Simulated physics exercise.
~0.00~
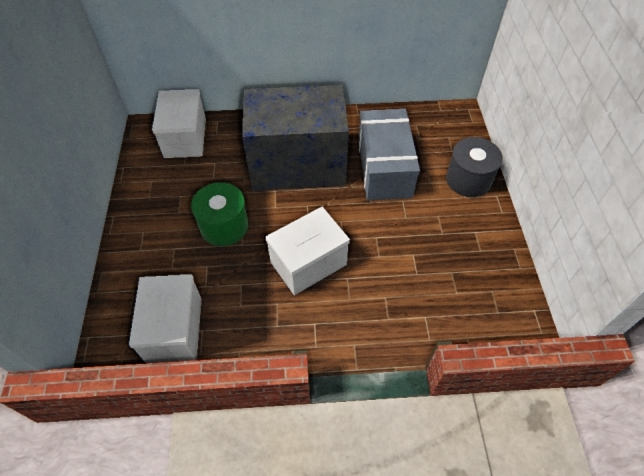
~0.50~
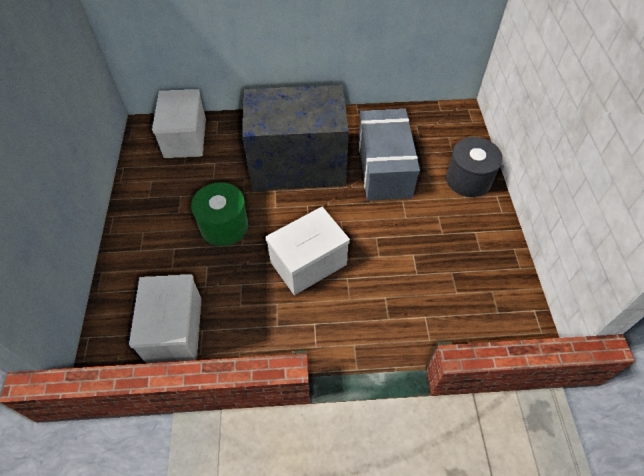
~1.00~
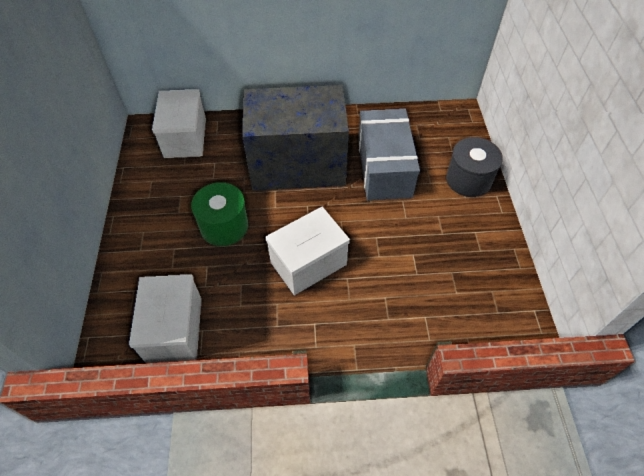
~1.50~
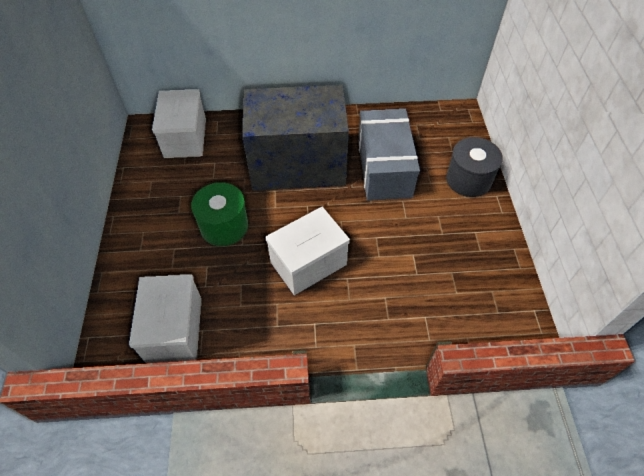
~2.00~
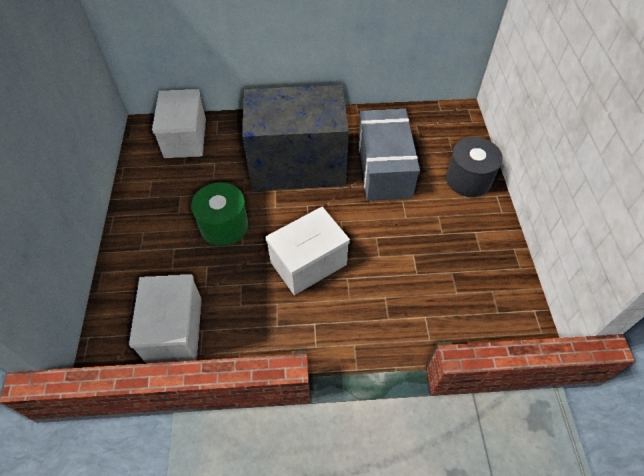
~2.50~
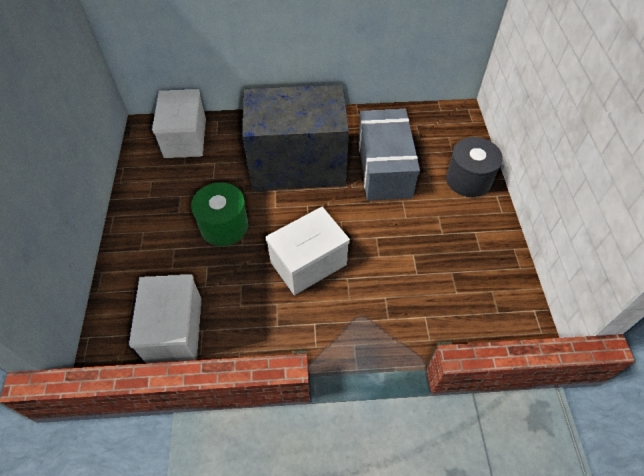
A green tub stands left of centre on the brown plank floor of a room seen from high above, with blue-grey and pale tiled walls and a low brick front with a gap. Around it sit a white box, two pale grey boxes at left, a large mottled dark block, a banded blue-grey box and a dark tub. Nothing shifts and the camera stays still, until a thin wedge of water enters through the gap.
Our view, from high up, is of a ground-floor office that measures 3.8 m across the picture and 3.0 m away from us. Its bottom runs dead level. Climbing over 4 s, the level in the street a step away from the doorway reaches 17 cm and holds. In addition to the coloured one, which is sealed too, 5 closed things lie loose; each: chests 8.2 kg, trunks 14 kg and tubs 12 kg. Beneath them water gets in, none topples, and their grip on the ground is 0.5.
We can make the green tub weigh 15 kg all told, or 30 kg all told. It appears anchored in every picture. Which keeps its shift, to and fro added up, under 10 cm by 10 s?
I would say the lighter mass suffices.
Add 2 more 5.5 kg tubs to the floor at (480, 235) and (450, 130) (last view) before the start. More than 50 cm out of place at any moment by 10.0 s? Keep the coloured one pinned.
Those two come out over the line and inside the line, in that order.
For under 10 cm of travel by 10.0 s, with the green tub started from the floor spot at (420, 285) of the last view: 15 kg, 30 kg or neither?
It turns out that both loads succeed.
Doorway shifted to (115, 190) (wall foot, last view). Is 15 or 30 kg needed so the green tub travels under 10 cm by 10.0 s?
So only the heavy mass does it.
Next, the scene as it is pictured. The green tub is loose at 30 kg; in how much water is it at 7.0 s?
Around 4 cm.
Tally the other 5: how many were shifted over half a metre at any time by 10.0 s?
Result: 2.
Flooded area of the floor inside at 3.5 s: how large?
About 1.5 m2.
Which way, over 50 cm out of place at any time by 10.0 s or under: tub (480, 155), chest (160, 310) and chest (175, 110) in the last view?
Results in sequence: Threshold not reached; threshold not reached; threshold not reached.
After 3.5 s the green tub would be 0 cm from its start with 15 kg and 0 cm from its start with 30 kg; 0 cm of water round it then.
After 4.5 s the green tub would be 0 cm from its start with 15 kg and 0 cm from its start with 30 kg; 1 cm of water round it then.
After 7.0 s the green tub would be 0 cm from its start with 15 kg and 0 cm from its start with 30 kg; 4 cm of water round it then.
After 10.0 s the green tub would be 0 cm from its start with 15 kg and 0 cm from its start with 30 kg; 6 cm of water round it then.
